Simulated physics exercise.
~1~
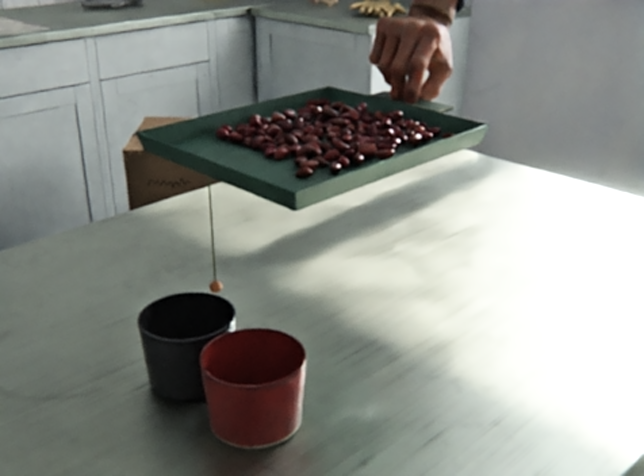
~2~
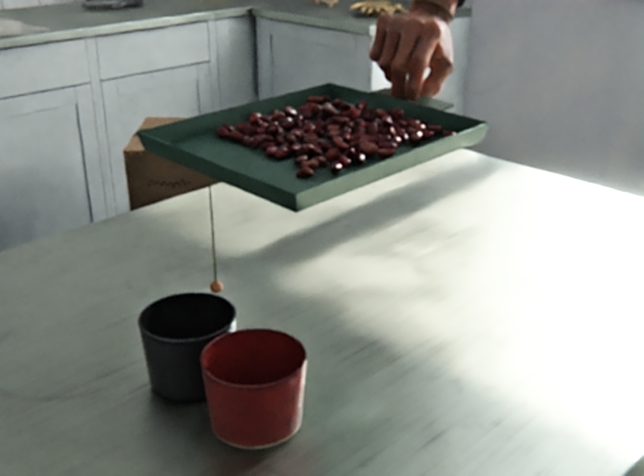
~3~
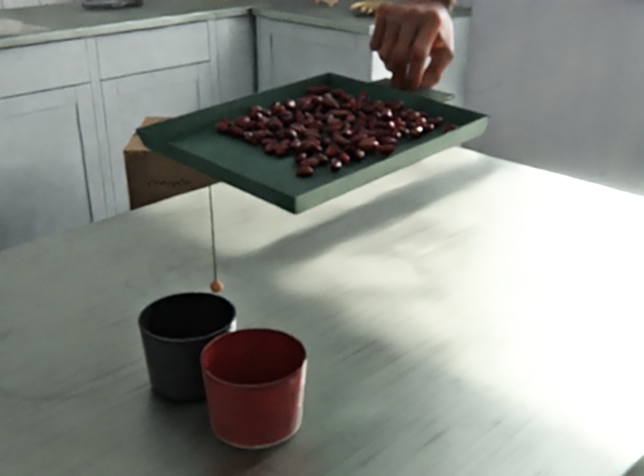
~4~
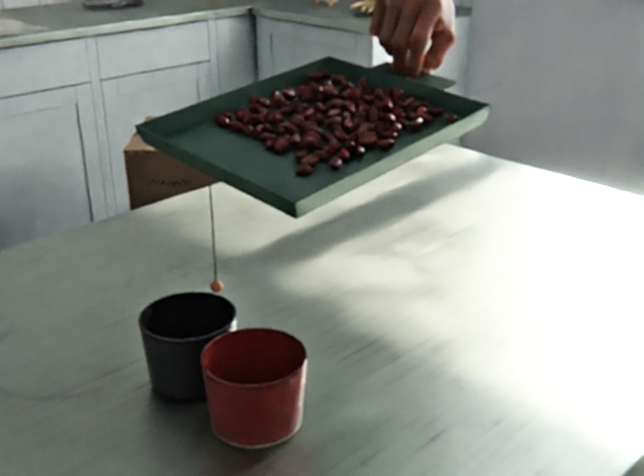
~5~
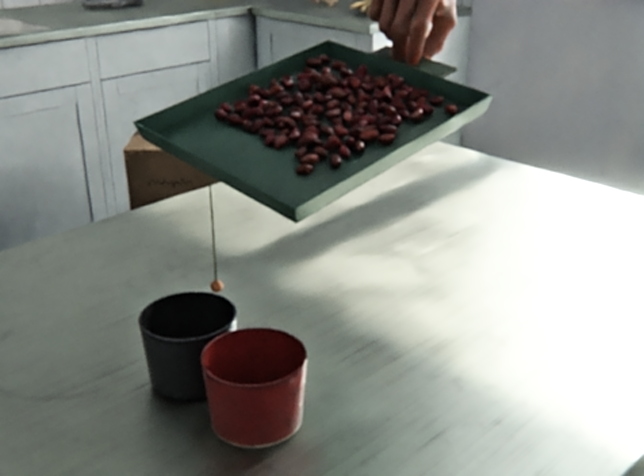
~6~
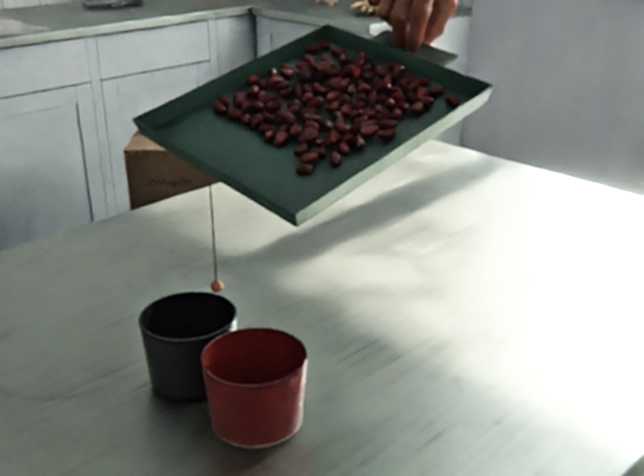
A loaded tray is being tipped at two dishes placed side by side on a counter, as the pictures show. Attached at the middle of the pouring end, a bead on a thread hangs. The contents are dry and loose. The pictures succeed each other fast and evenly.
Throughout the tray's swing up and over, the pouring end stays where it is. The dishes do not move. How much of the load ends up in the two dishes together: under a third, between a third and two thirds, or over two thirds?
The share that ends up caught is one third to two thirds, I reckon.
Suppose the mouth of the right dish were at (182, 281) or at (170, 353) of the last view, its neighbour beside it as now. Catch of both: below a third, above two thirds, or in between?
First attempt: Less than a third; second attempt: Less than a third.
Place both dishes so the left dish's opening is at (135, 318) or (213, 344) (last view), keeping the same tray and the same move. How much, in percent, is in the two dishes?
The first try yields 10% and the second yields 30%.
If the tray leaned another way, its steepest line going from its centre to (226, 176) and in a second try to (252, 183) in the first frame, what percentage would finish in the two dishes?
I'd put it at some 50 % and then some 80 %.
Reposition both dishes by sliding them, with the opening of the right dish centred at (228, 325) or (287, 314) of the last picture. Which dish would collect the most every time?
Try one: The rightmost one; try two: The rightmost one.
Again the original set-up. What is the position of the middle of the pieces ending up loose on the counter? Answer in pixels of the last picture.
Around (319, 393).
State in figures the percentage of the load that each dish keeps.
Looks like close to 10 % lands in the left dish and close to 40 % in the right one.
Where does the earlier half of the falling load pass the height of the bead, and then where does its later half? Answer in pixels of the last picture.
About (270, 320), and after that about (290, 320).
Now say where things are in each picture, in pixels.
In the first frame, corners of the pouring end at (143, 132) and (295, 189), level; middle of the load at (332, 131), kidney beans; left dish at (149, 359); right dish at (214, 404); bead on its thread at (216, 287).
In the second frame, corners of the pouring end at (144, 131) and (295, 190), level; middle of the load at (333, 130).
In the third frame, corners of the pouring end at (143, 128) and (295, 193), tipped barely, lowest at the right corner; middle of the load at (333, 124).
In the fourth frame, corners of the pouring end at (142, 125) and (295, 198), tipped a little, lowest at the right corner; middle of the load at (333, 115).
In the fifth frame, corners of the pouring end at (141, 122) and (295, 203), tipped a little, lowest at the right corner; middle of the load at (333, 106).
In the sixth frame, corners of the pouring end at (139, 118) and (295, 208), tipped clearly, lowest at the right corner; middle of the load at (332, 97); left dish at (151, 358); right dish at (215, 404).
Soon, tray tipped steeply; nearly all on the tray; a stray few in the right dish; a small part in the air.
A while on, tray tipped past a quarter turn; about a quarter on the tray; about a quarter in the right dish; a small part in the left dish; a small part outside both; about a quarter in the air.
Towards the end, tray tipped past a quarter turn; about half in the right dish; a small part in the left dish; about half outside both.
Finally, tray tipped past a quarter turn; about half in the right dish; a small part in the left dish; about half outside both.
